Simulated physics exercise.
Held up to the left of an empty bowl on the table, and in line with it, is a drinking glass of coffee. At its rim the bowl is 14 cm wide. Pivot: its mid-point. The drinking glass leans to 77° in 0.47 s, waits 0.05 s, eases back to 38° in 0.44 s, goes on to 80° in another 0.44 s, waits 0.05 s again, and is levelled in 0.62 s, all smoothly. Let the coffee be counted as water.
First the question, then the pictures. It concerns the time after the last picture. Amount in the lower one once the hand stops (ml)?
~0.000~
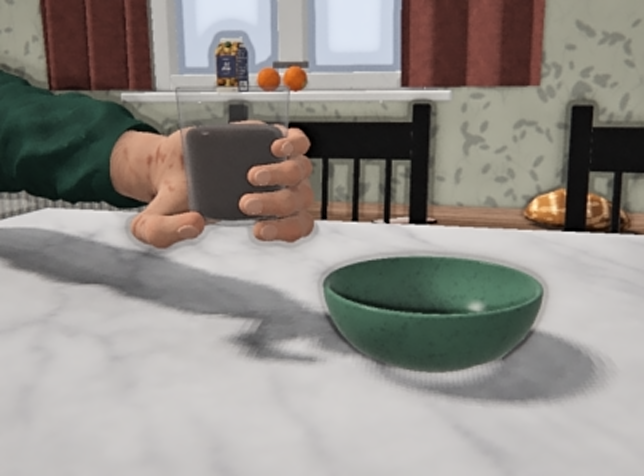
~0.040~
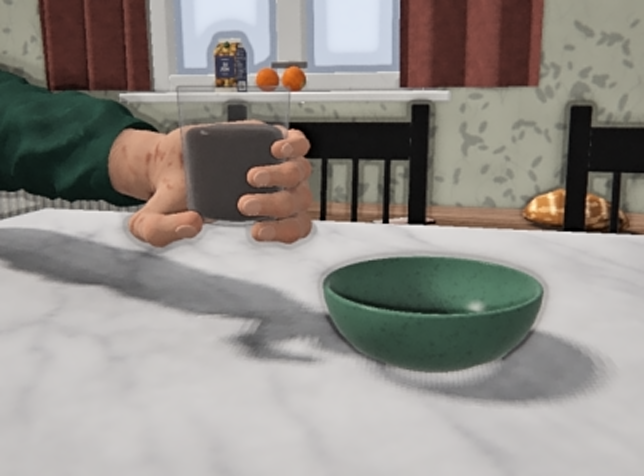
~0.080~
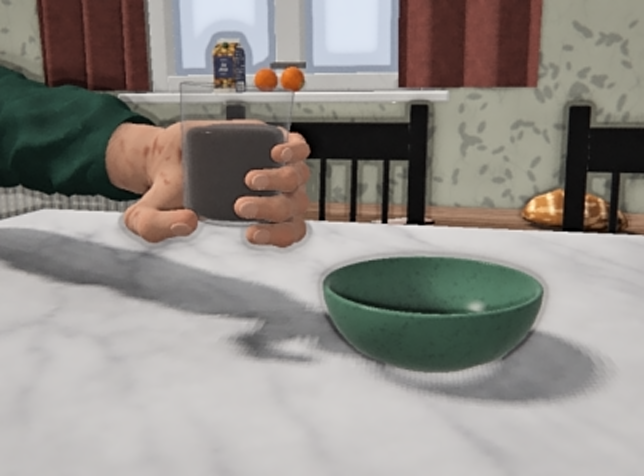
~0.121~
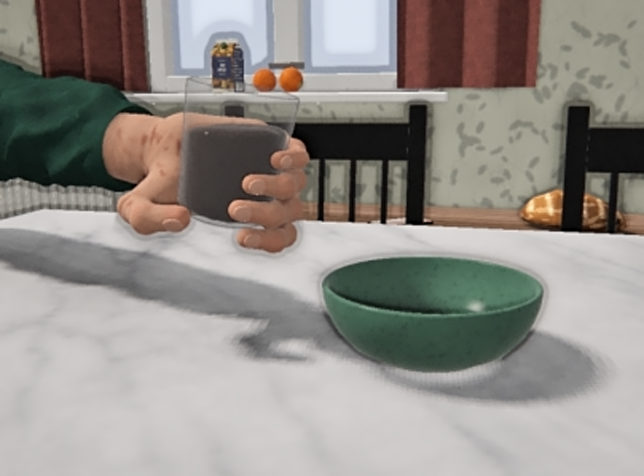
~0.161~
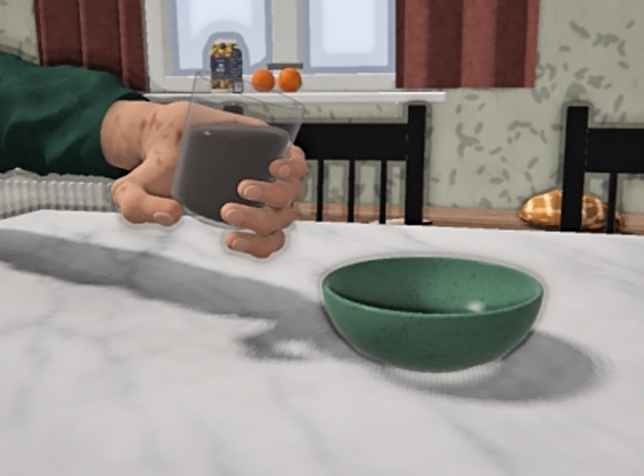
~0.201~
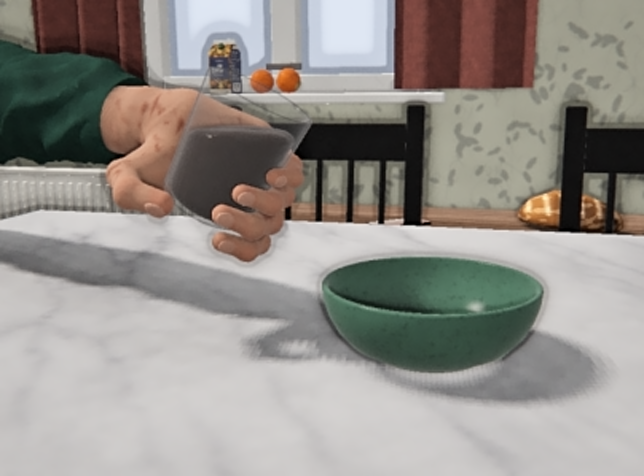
130 ml.
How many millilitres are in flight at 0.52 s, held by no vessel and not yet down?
Around 40 ml, I reckon.
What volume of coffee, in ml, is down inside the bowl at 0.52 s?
Close to 30 ml.
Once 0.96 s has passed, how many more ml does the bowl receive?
Around 30 ml.
After 0.52 s the tilt is 77° and the bowl has 30 ml, the drinking glass 155 ml, and 0 ml is on the table.
After 0.96 s the tilt is 38° and the bowl has 100 ml, the drinking glass 105 ml, and 20 ml is on the table.
After 1.45 s the tilt is 80° and the bowl has 100 ml, the drinking glass 90 ml, and 20 ml is on the table.
After 1.89 s the tilt is 15° and the bowl has 130 ml, the drinking glass 65 ml, and 25 ml is on the table.
In the end the bowl has 130 ml, the drinking glass 65 ml, and 25 ml is on the table.
